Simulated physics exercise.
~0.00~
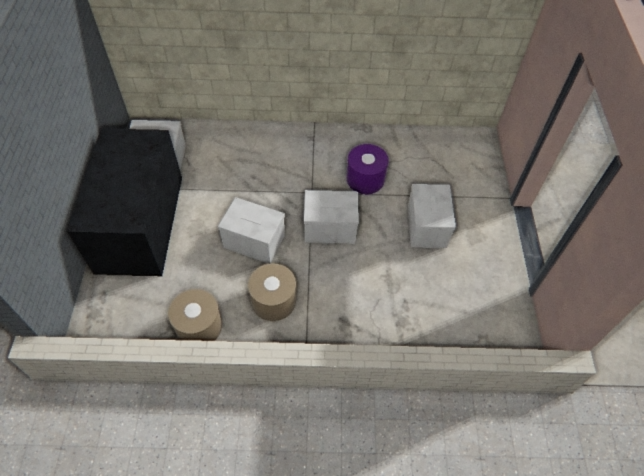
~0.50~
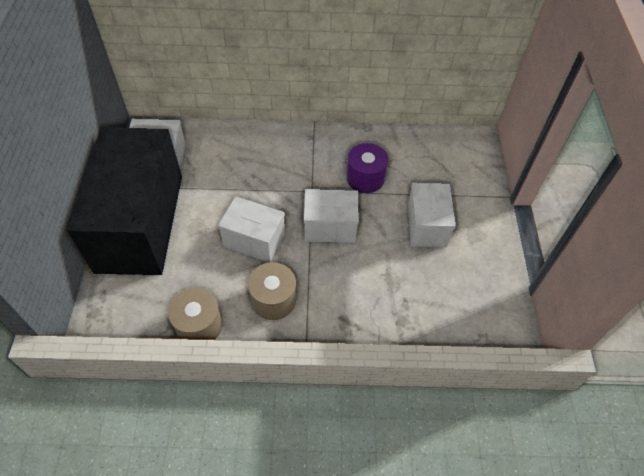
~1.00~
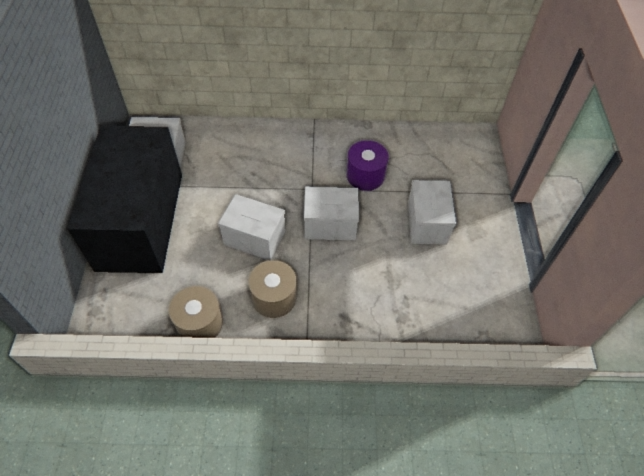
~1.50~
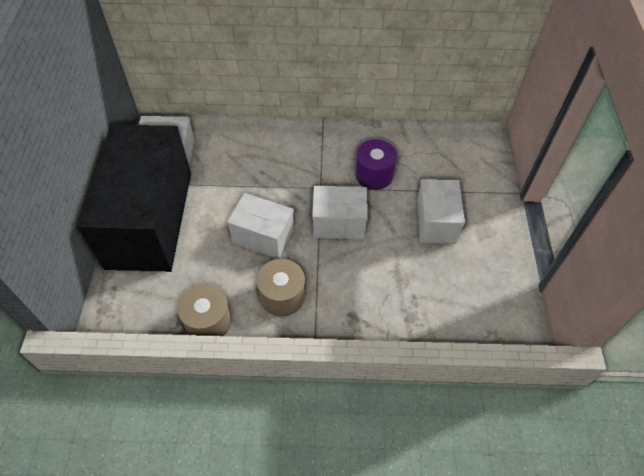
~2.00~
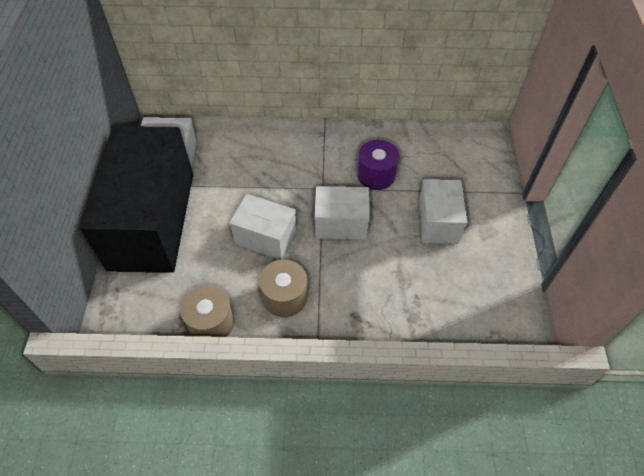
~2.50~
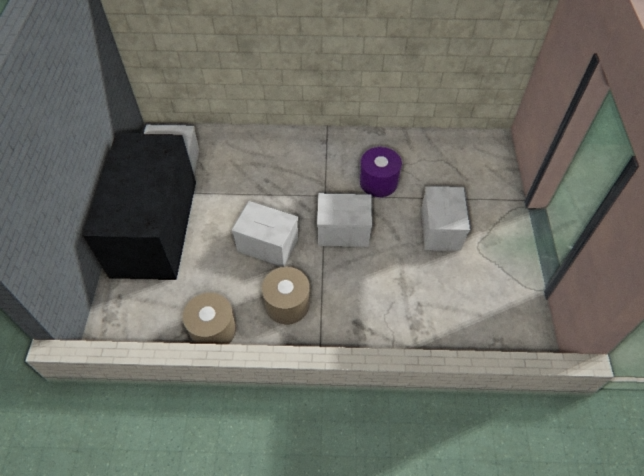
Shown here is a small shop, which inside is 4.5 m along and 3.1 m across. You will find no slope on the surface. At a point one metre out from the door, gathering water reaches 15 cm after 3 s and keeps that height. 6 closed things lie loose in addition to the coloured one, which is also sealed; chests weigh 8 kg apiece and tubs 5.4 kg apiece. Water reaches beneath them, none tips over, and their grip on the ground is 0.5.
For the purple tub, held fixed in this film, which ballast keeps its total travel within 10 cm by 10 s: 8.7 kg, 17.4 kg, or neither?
Most likely it will manage with only the heavier mass.
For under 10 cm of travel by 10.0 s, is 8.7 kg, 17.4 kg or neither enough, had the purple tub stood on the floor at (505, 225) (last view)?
Note: None OK.
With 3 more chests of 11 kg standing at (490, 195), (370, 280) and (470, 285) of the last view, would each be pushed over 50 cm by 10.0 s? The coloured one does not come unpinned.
Spot one stays inside, spot two crosses the limit, spot three crosses the limit.
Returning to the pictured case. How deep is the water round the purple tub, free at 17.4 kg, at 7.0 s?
Something like 4 centimetres.
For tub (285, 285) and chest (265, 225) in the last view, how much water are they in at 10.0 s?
About 10 and 5 cm.
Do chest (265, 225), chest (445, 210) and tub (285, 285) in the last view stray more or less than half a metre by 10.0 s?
Below, beyond, beyond.
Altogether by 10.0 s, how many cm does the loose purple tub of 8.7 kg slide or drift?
Path length near 40 cm.
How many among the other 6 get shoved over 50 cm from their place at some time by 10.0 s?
Count: 3.
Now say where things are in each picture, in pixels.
The purple tub at (368, 159), on the bottom; water covers 0.0 m2; 0 of 7 have shifted, in the first frame.
The purple tub at (368, 158) rests on the ground; water covers 0.0 m2; 0 of 7 have shifted, in the second frame.
The purple tub at (368, 156) rests on the ground; 0.0 m2 under water; 0 of 7 have shifted, in the third frame.
The purple tub at (377, 154) rests on the ground; water covers 0.0 m2; 0 of 7 have shifted, in the fourth frame.
The purple tub at (379, 155) rests on the ground; water covers 0.0 m2; 0 of 7 have shifted, in the fifth frame.
The purple tub at (381, 162) rests on the ground; 0.4 m2 under water; 0 of 7 have shifted, in the sixth frame.
After 3.5 s the purple tub would be 0 cm from its start with 8.7 kg and 0 cm from its start with 17.4 kg; 0 cm of water round it then.
After 4.5 s the purple tub would be 2 cm from its start with 8.7 kg and 0 cm from its start with 17.4 kg; 4 cm of water round it then.
After 7.0 s the purple tub would be 26 cm from its start with 8.7 kg and 0 cm from its start with 17.4 kg; 4 cm of water round it then.
After 10.0 s the purple tub would be 38 cm from its start with 8.7 kg and 0 cm from its start with 17.4 kg; 5 cm of water round it then.
